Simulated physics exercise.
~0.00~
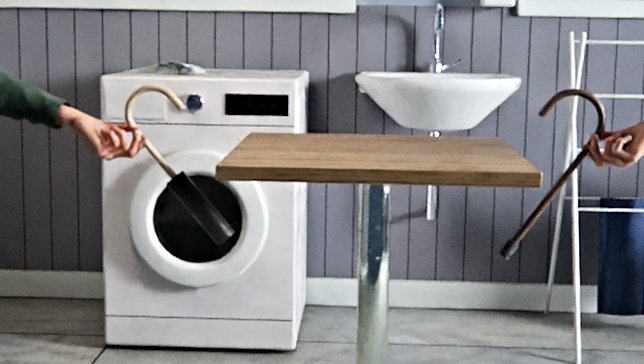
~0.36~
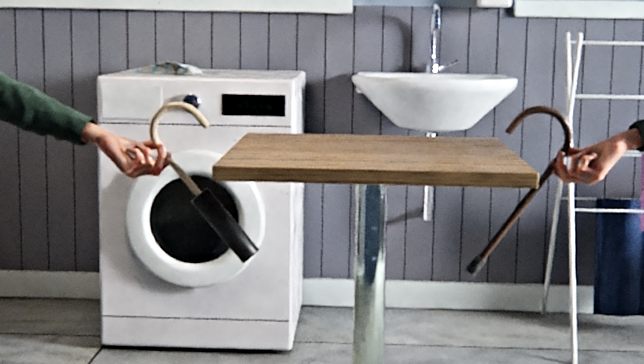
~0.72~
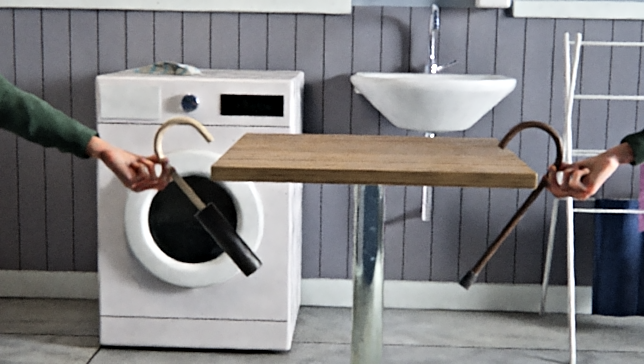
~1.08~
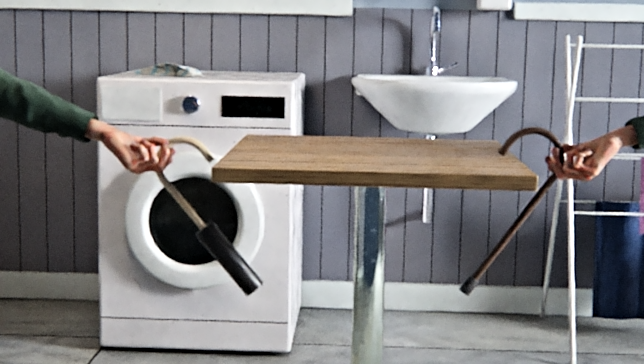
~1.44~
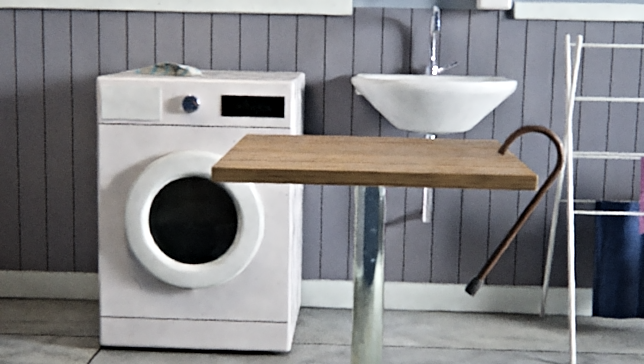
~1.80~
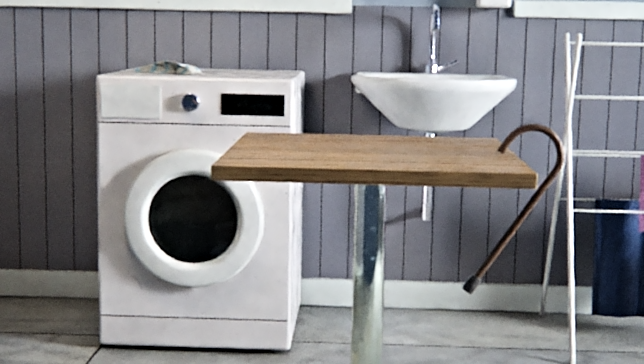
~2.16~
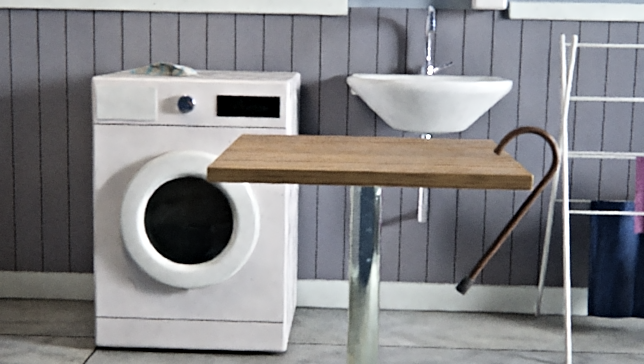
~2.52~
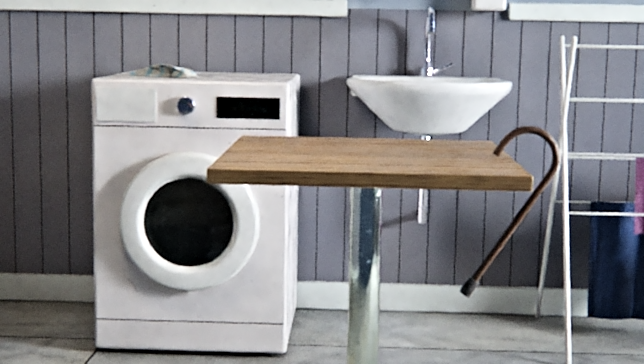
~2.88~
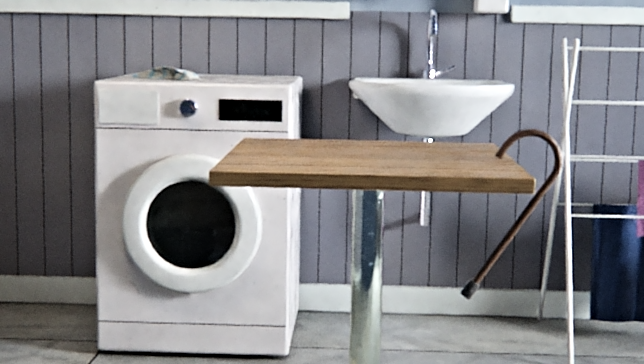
The video shows two hands bringing a black umbrella and a brown cane to opposite ends of a small wooden table and letting go. The cane stays hooked on the right edge, while the umbrella drops away from the left edge and is no longer in view.
